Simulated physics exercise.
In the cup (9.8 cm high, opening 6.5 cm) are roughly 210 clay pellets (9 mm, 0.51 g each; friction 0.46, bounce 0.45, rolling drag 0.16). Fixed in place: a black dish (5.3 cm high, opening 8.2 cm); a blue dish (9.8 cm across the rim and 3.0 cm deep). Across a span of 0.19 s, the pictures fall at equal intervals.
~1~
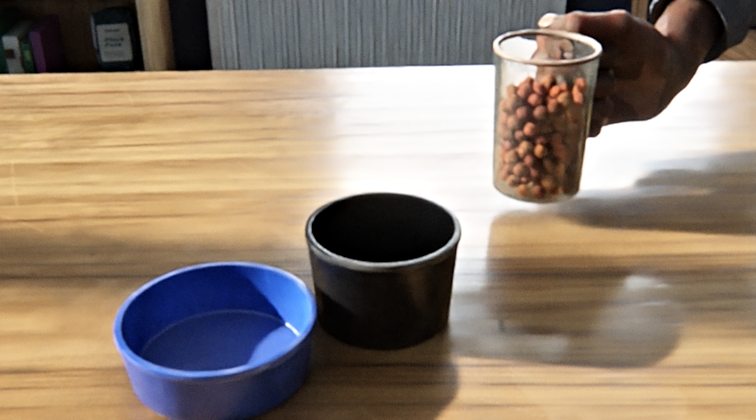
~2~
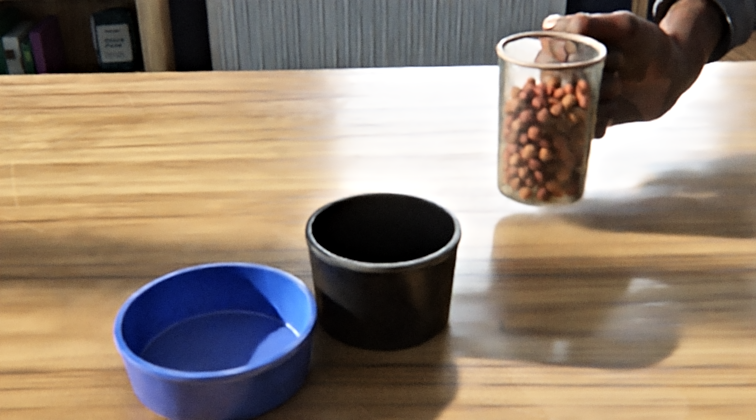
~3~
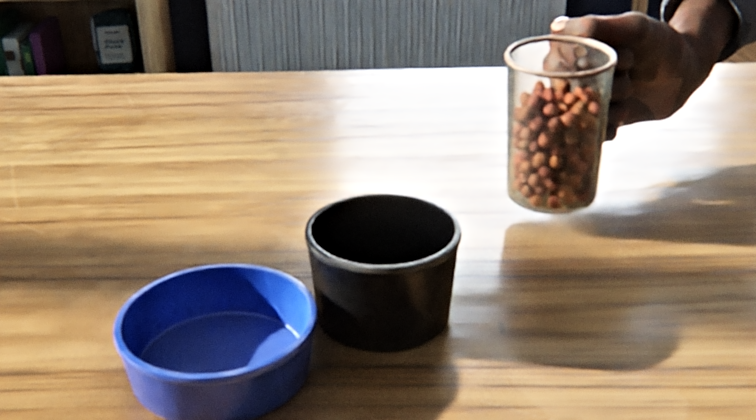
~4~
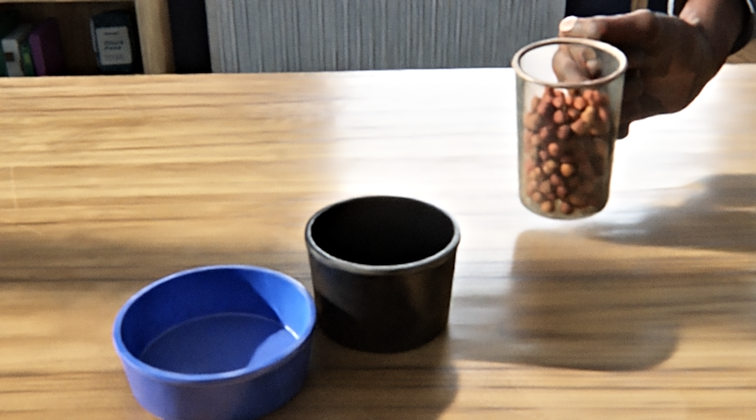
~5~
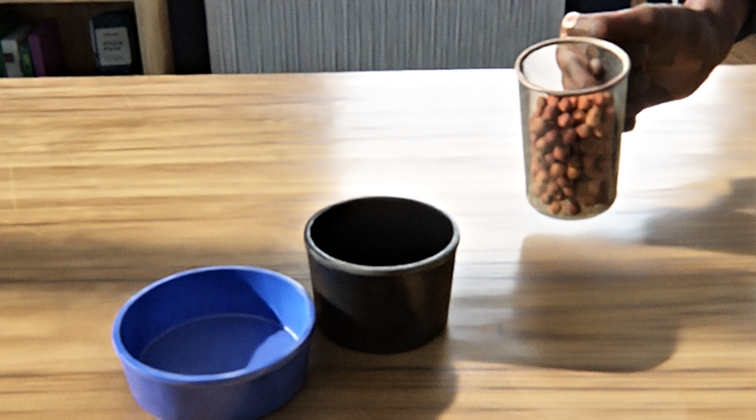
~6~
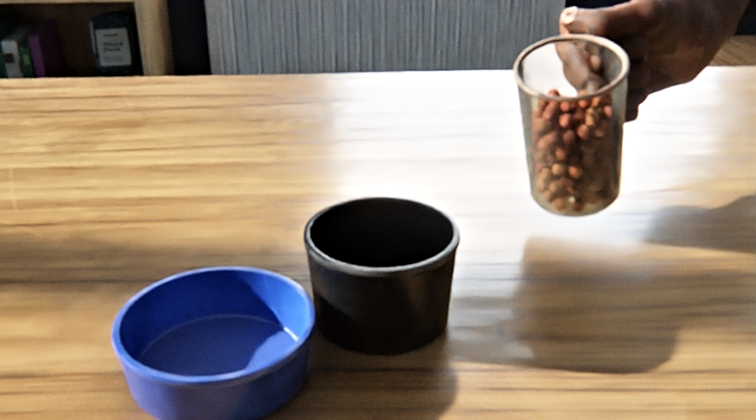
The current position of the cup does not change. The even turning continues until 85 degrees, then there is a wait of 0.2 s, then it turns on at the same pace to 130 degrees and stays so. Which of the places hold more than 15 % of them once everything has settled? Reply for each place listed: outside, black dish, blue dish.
More than 15 %? Outside: Yes; black dish: No; blue dish: No.
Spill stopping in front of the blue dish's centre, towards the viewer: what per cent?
0 %.
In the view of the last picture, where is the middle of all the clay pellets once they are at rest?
(502, 277), roughly.
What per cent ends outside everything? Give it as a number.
Roughly 100 per cent.
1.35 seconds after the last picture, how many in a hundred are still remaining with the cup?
By then, close to 5 per cent is still held.
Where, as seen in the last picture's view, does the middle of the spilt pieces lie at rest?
At about (502, 277).
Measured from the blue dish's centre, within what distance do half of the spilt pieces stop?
Distance from centre: About 18 cm.
Then, 0.40 s after the last picture, tilt 73 degrees; cup 100 %; middle of all pieces near (589, 93).
Then, 0.74 s after the last picture, tilt 85 degrees; cup 100 %; middle of all pieces near (587, 88).
Then, 1.05 s after the last picture, tilt 118 degrees; cup 95 %, outside 5 %; middle of all pieces near (579, 77).
Then, 1.35 s after the last picture, tilt 130 degrees; cup 5 %, outside 90 %, in the air 5 %; middle of all pieces near (513, 253).
In the end, blue dish 0 %, cup 0 %, outside 100 %, black dish 0 %.
